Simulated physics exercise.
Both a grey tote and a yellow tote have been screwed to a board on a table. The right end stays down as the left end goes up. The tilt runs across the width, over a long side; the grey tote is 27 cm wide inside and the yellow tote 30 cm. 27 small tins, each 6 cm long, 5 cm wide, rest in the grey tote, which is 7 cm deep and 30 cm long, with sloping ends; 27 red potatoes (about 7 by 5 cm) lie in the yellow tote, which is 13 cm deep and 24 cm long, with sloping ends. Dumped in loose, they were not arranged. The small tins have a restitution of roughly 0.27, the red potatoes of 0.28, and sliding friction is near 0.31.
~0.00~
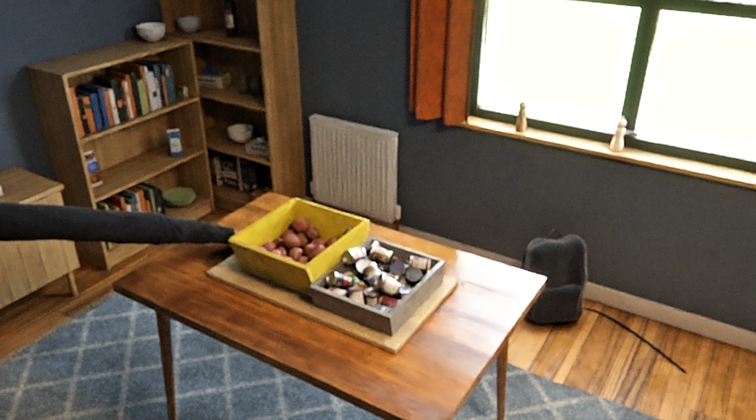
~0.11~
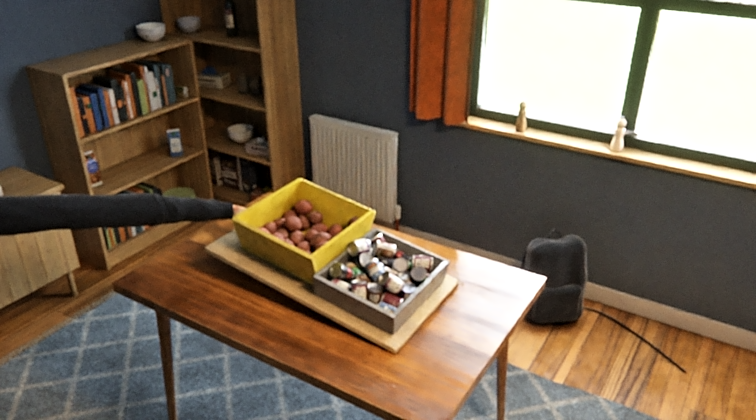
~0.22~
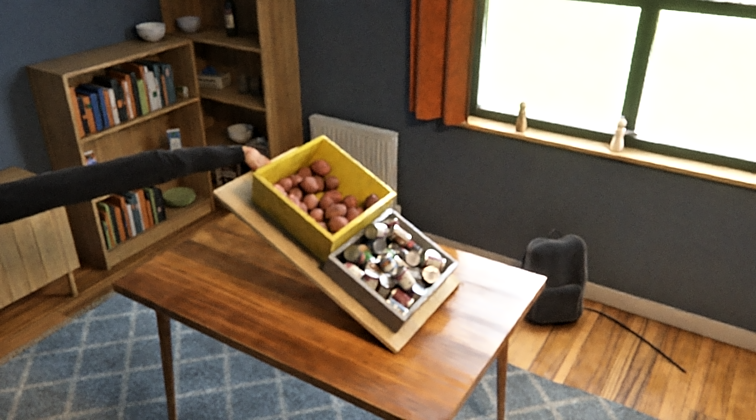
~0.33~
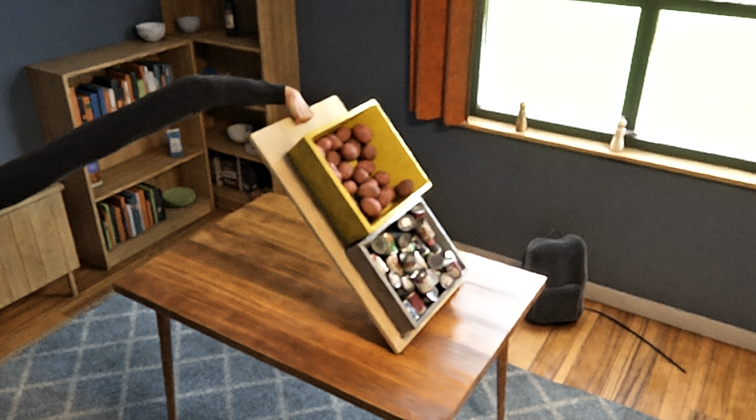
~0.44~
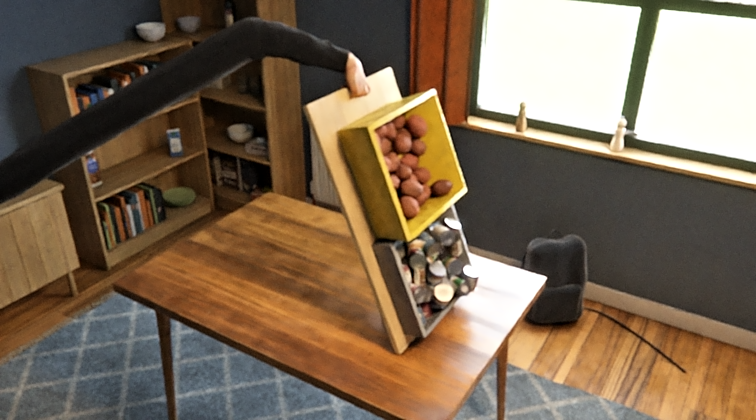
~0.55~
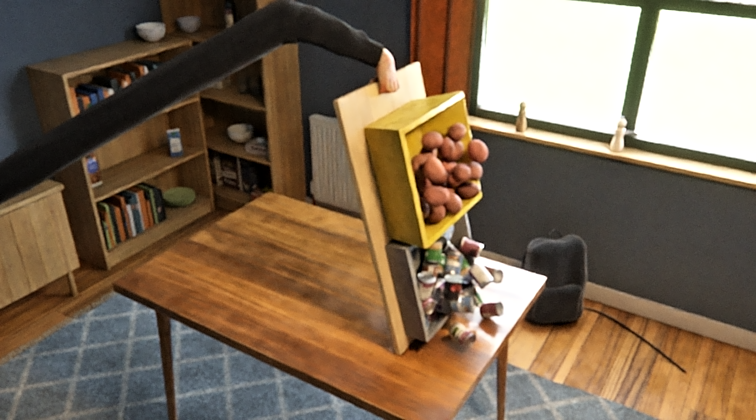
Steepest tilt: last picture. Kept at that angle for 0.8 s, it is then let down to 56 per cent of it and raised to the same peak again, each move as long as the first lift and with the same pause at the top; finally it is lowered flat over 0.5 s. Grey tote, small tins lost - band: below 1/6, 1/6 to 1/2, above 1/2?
Above 1/2.
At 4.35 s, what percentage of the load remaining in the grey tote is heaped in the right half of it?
Near 80 per cent.
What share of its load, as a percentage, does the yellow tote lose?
Lost from the yellow tote: 90 percent.
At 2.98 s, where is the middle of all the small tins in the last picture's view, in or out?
At about (482, 325) in pixels.
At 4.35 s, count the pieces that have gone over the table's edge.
That count sits near 30.
After 1.16 s, tilt 75°; the grey tote is down by 16 of 27 and the yellow tote is down by 21 of 27.
After 1.92 s, tilt 42°; the grey tote is down by 17 of 27 and the yellow tote is down by 21 of 27.
After 2.98 s, tilt 75°; the grey tote is down by 17 of 27 and the yellow tote is down by 21 of 27.
When it is over (at 4.35 s), the grey tote is down by 17 of 27 and the yellow tote is down by 23 of 27. Asked share, 17 of 27, 63 per cent.
